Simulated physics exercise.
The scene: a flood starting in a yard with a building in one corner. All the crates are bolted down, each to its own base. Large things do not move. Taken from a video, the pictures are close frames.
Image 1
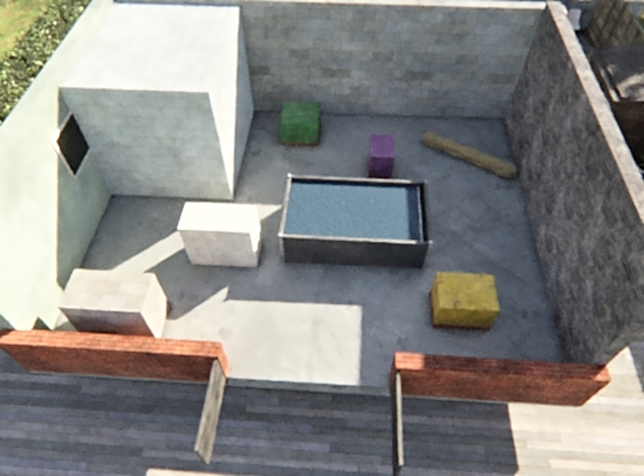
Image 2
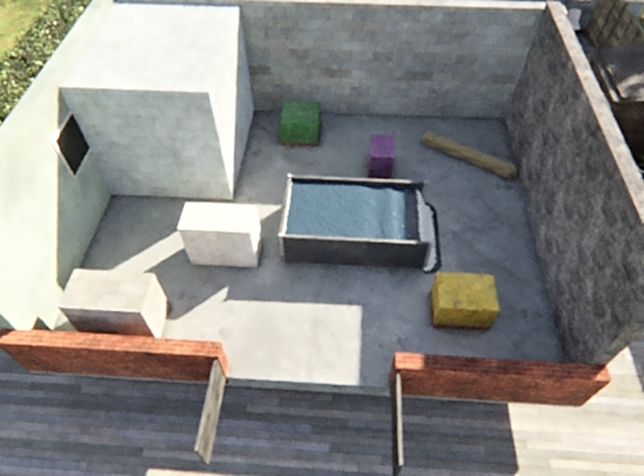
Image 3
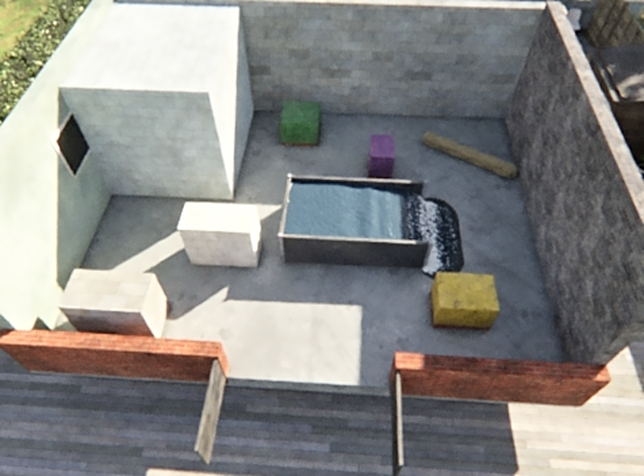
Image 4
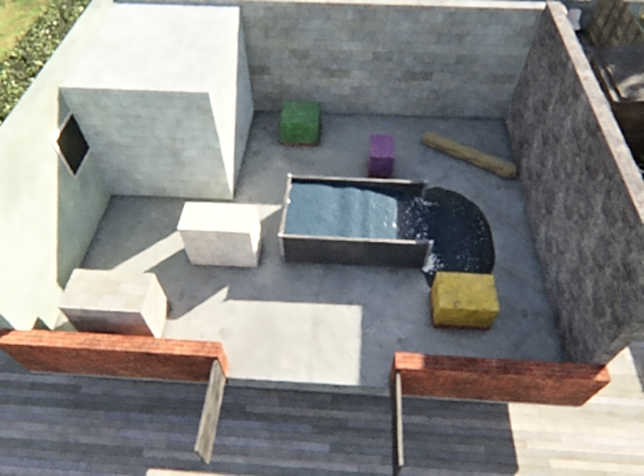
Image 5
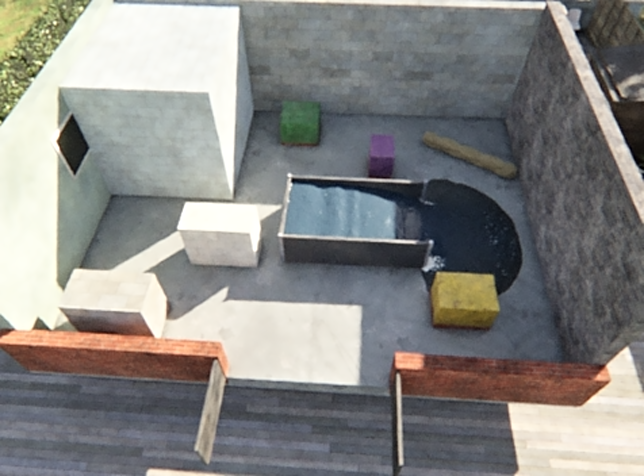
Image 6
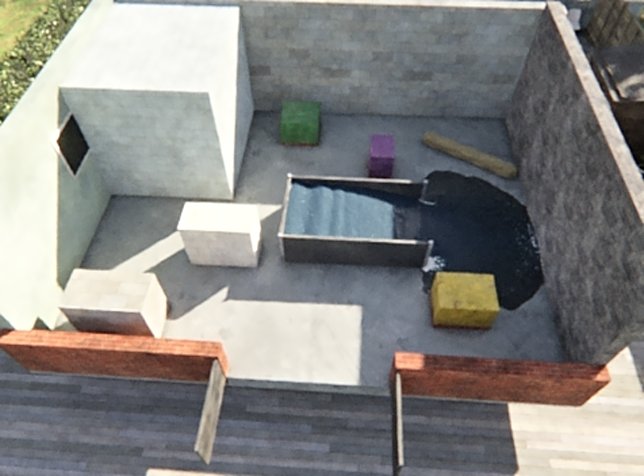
A large open tank releases water from its right end, spreading across the yard floor.
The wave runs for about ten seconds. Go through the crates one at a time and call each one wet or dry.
The purple crate is wet. The green crate is wet. The yellow crate is wet.
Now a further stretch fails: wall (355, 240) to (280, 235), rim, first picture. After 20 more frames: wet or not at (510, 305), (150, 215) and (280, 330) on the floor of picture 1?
In the order given, the spots are not soaked, not soaked and swamped.
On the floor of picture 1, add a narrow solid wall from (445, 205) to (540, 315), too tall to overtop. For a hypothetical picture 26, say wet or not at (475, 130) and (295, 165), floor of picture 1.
Untouched, untouched.
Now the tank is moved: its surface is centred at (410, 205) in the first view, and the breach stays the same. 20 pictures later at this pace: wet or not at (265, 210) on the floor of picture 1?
My call is that the spot is left unwetted.
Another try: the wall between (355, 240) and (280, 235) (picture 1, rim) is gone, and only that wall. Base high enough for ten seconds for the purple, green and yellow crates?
The purple crate stays untouched; the green crate stays untouched; the yellow crate stays untouched.
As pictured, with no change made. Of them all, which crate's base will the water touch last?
Easy - the crate marked green.
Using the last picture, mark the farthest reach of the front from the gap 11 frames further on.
Estimated pixel: (503, 122).
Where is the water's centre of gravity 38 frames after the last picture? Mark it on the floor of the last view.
My guess is about (398, 239).
A moment on, water covers 15 % of the floor; the purple crate not reached, the green crate not reached, the yellow crate water round its plinth.
Next, water covers 25 % of the floor; the purple crate not reached, the green crate not reached, the yellow crate water round its plinth.
Then, water covers 45 % of the floor; the purple crate water round its plinth, the green crate not reached, the yellow crate water round its plinth.
Later, water covers 80 % of the floor; the purple crate water round its plinth, the green crate water round its plinth, the yellow crate water round its plinth.
In the end, water covers 95 % of the floor; the purple crate was topped, the green crate was topped, the yellow crate was topped.
